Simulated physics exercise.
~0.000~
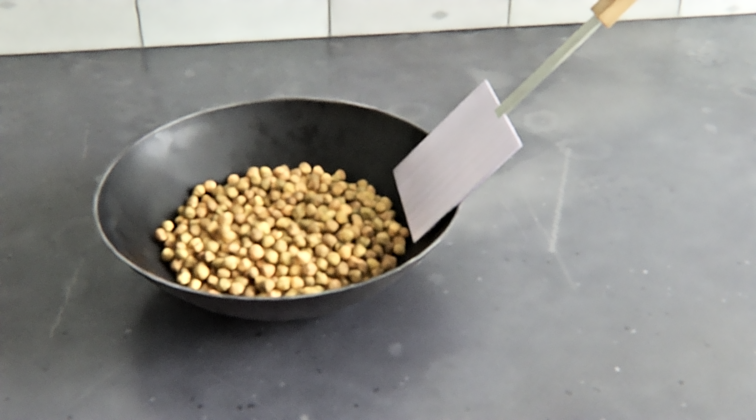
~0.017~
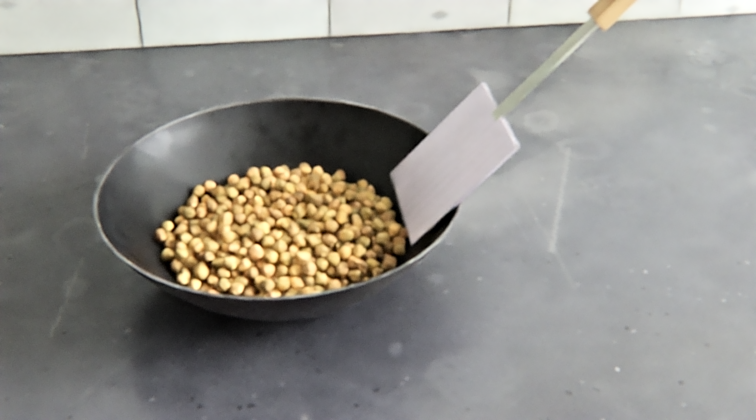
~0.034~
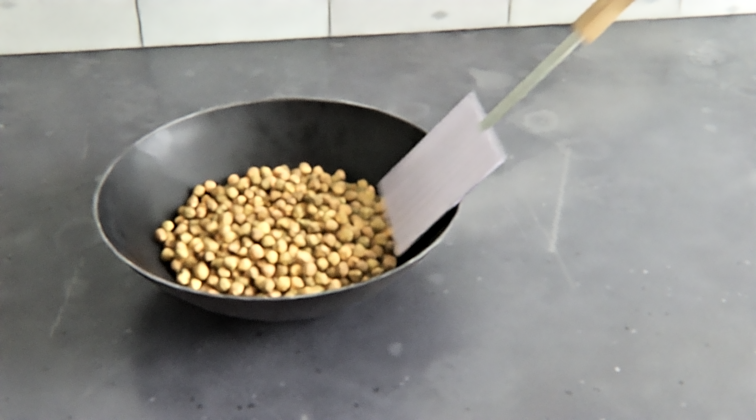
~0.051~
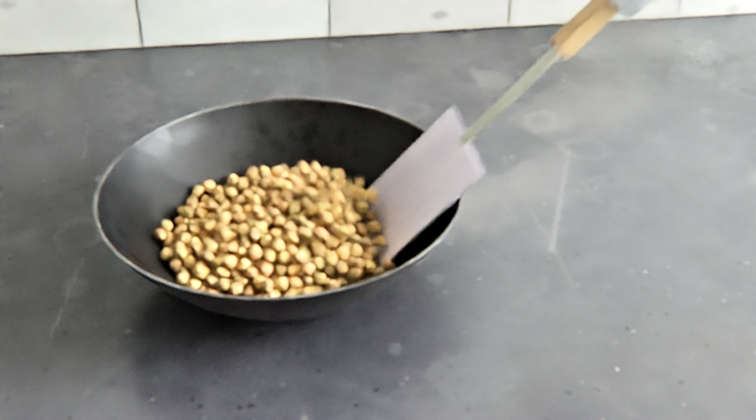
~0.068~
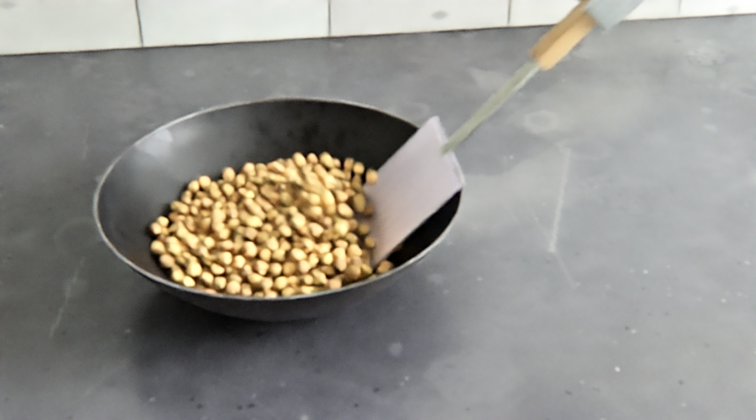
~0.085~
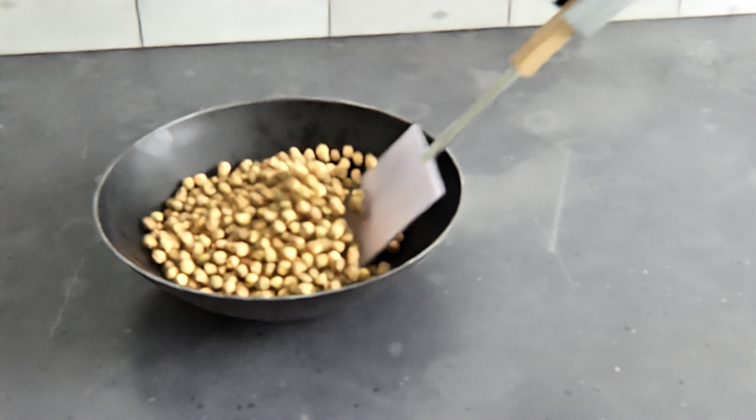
In a dark wok on a gray counter, a spatula pushes dried chickpeas leftward.
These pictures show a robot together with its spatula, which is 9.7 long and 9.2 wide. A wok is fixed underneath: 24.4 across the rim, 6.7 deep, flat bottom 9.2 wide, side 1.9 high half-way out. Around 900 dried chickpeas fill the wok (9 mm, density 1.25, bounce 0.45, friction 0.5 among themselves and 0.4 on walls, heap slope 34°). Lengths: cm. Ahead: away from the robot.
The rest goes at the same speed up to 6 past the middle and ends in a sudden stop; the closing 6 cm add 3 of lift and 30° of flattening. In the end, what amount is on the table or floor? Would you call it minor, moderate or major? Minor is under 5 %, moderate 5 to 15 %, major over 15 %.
I would call it moderate.
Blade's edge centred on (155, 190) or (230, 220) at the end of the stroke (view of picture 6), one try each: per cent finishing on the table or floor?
Some 40 and 0 per cent.
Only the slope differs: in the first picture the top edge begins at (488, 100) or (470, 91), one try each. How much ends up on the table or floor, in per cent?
First try around 10 percent, second around 10 percent.
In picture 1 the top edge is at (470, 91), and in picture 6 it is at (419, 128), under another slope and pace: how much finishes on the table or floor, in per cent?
It comes to something like 0 %, give or take.
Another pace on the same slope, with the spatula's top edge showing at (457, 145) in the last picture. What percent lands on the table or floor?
My guess is around 0 percent.
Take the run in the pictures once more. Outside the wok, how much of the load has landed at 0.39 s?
Estimate: About 4 percent.
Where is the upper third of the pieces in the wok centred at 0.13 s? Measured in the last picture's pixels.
(240, 213).
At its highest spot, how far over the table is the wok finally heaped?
Some 8.0 cm above the table.
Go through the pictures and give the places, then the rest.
The first frame shows the spatula top edge at (503, 111), sloping 47°; upper third of the load around (285, 226), from x 160 to 405, top at y 170; 900 in the wok.
The second frame shows the spatula top edge at (500, 113), sloping 47°; upper third of the load around (285, 226), from x 160 to 405, top at y 170.
The third frame shows the spatula top edge at (486, 125), sloping 47°; upper third of the load around (285, 226), from x 160 to 405, top at y 170.
The fourth frame shows the spatula top edge at (466, 139), sloping 47°; upper third of the load around (285, 223), from x 160 to 405, top at y 165.
The fifth frame shows the spatula top edge at (447, 149), sloping 47°; upper third of the load around (283, 217), from x 155 to 400, top at y 160.
The sixth frame shows the spatula top edge at (428, 156), sloping 47°; upper third of the load around (277, 212), from x 150 to 400, top at y 150; 900 in the wok.
After 0.13 s, sloping 46°, highest piece 9 above the table; 900 in the wok.
After 0.17 s, sloping 33°, highest piece 9 above the table; 900 in the wok.
After 0.39 s, sloping 17°, highest piece 8 above the table; 833 in the wok, 32 on the table or floor, 35 on the blade or in flight.
After 1.44 s, sloping 17°, highest piece 7 above the table; 831 in the wok, 69 on the table or floor.
In the end, 831 in the wok, 69 on the table or floor. That is 8 % on the table or floor.
